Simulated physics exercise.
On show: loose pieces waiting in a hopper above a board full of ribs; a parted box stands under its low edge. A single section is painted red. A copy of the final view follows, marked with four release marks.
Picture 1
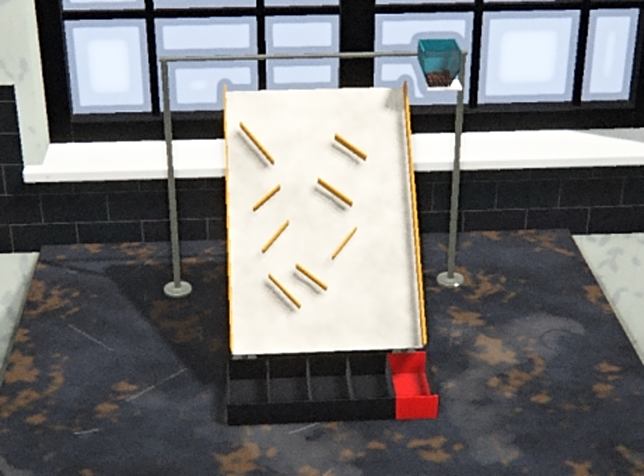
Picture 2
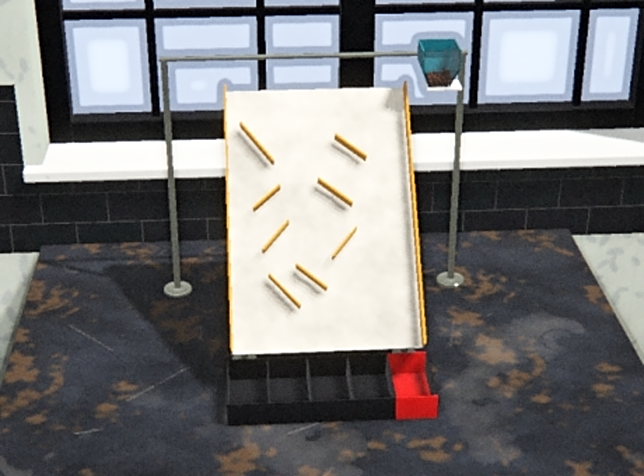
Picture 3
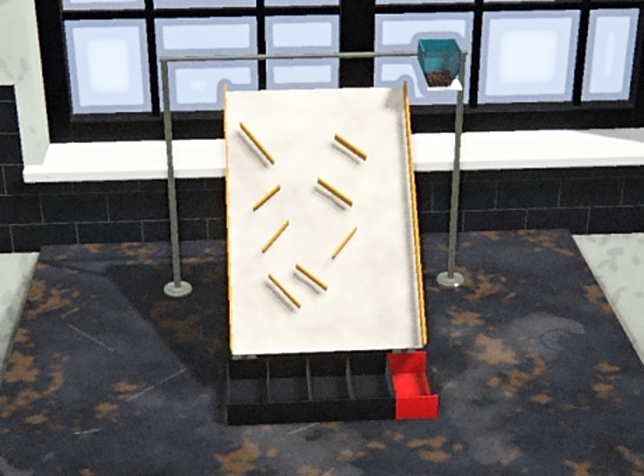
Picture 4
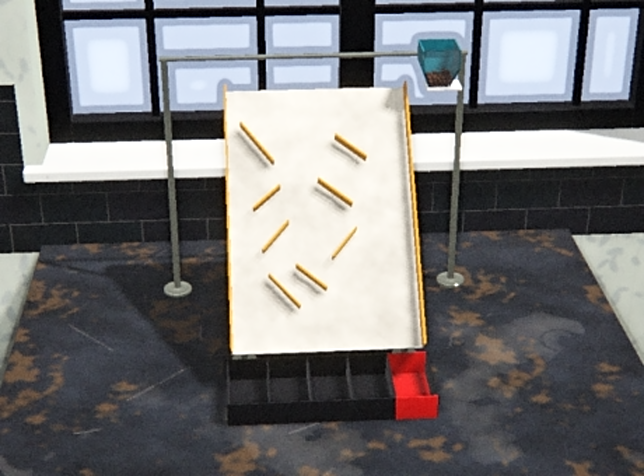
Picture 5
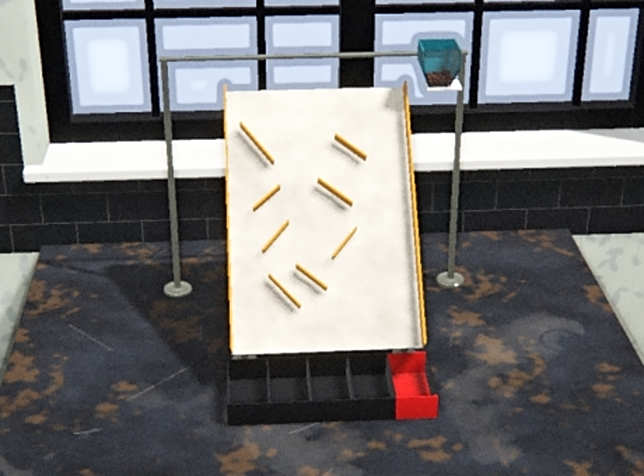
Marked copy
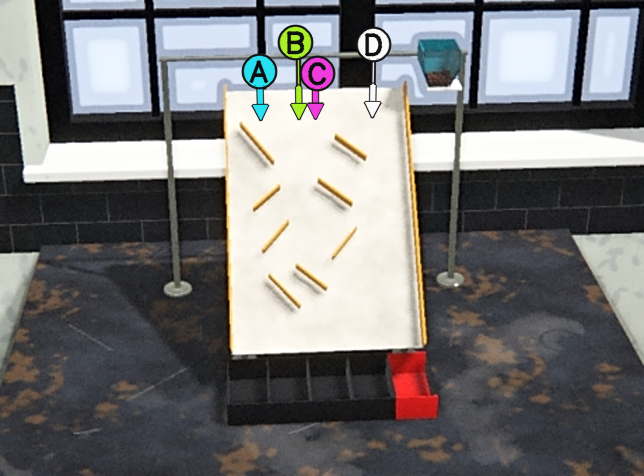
A tilted white board with slanted orange ribs stood above a divided black box with a red section at the far right, while dark pieces sat in a raised hopper and nothing visibly moved.
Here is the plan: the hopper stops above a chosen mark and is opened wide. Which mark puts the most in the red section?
Use mark D.
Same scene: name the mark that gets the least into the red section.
That is mark A.
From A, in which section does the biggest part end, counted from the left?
The fourth from the left.
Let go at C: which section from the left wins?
The fifth.
On the marked copy, mark A meets the board at (260, 114); mark B meets the board at (298, 113); mark C meets the board at (315, 113); mark D meets the board at (372, 111).
With A, close to a quarter in the red section, the bulk in other sections.
With B, close to a third in the red section, close to two thirds in other sections.
With C, close to two thirds in the red section, close to a third in other sections.
With D, all but a few in the red section, a small share outside the box.
